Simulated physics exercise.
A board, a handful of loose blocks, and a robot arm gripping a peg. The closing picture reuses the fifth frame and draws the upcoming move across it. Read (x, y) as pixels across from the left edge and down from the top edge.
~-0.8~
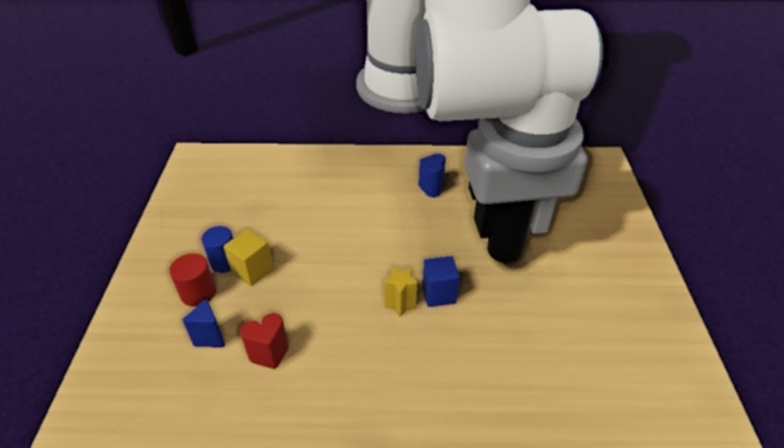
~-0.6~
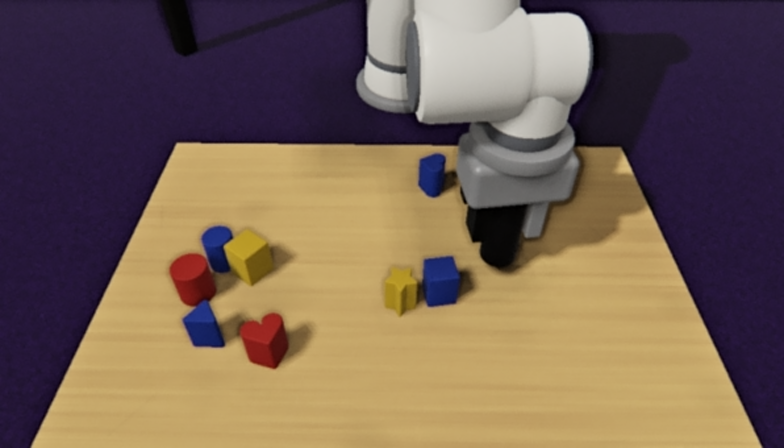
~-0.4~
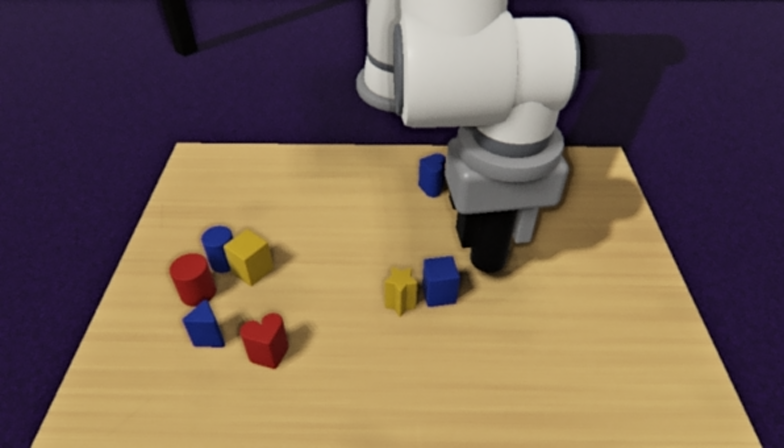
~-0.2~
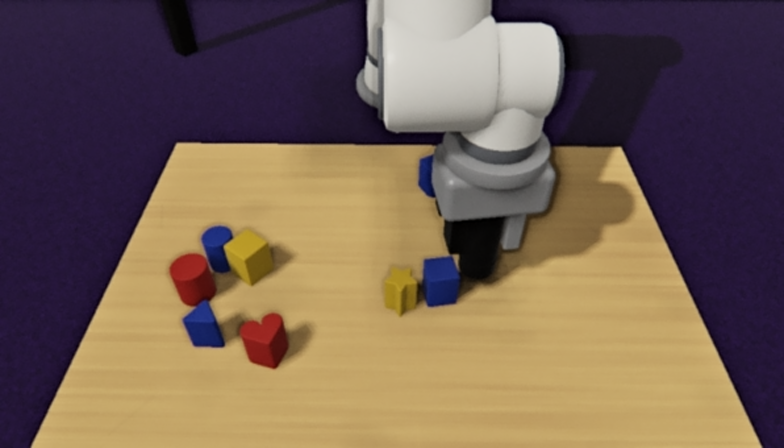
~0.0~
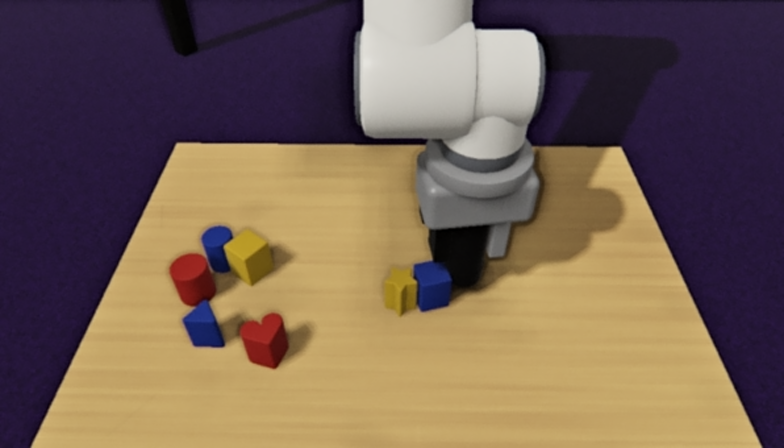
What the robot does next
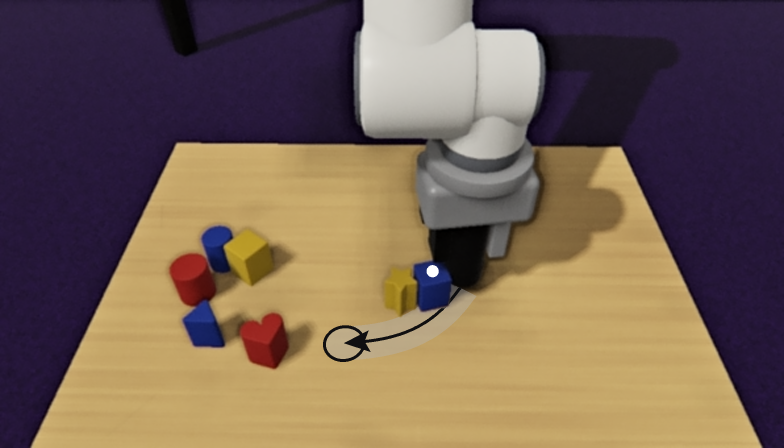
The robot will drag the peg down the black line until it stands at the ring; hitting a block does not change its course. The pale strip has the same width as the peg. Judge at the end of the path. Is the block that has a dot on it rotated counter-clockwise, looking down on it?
The answer is no.
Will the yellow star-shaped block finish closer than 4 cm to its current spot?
No.
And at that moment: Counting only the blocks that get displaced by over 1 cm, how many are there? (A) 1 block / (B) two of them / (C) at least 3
Answer: B.
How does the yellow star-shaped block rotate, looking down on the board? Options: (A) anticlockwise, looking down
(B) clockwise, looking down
B: Clockwise, looking down.
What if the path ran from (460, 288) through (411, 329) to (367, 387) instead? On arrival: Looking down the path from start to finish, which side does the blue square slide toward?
Sideways shift: Right.
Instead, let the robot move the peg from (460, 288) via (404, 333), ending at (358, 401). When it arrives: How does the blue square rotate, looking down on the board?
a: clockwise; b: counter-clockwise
I'll go with a - clockwise.
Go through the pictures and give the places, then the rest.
In the first picture, peg's lower end at (504, 251); red heart block at (262, 328); yellow star-shaped block at (401, 277); blue square at (442, 267).
In the second picture, peg at (497, 255); blocks still.
In the third picture, peg at (488, 260); blocks still.
In the fourth picture, peg at (476, 267); blocks still.
In the fifth picture, peg at (462, 274); red heart block at (262, 328); yellow star-shaped block at (401, 277); blue square at (433, 271).
Drawn move, from (460, 288) by way of (434, 316) and (393, 336) to (344, 343); the dot is on the blue square.
The first path, step by step. One third of the way, peg at (435, 303); yellow star-shaped block at (369, 284), turned 30° clockwise; blue square at (398, 291), turned 30° clockwise.
Two thirds of the way, peg at (393, 323); yellow star-shaped block at (337, 280), turned 55° clockwise; blue square at (358, 297), turned 55° clockwise.
At the end, peg at (343, 330); red heart block still; yellow star-shaped block at (318, 269), turned 85° clockwise; blue square at (324, 291), turned 85° clockwise.
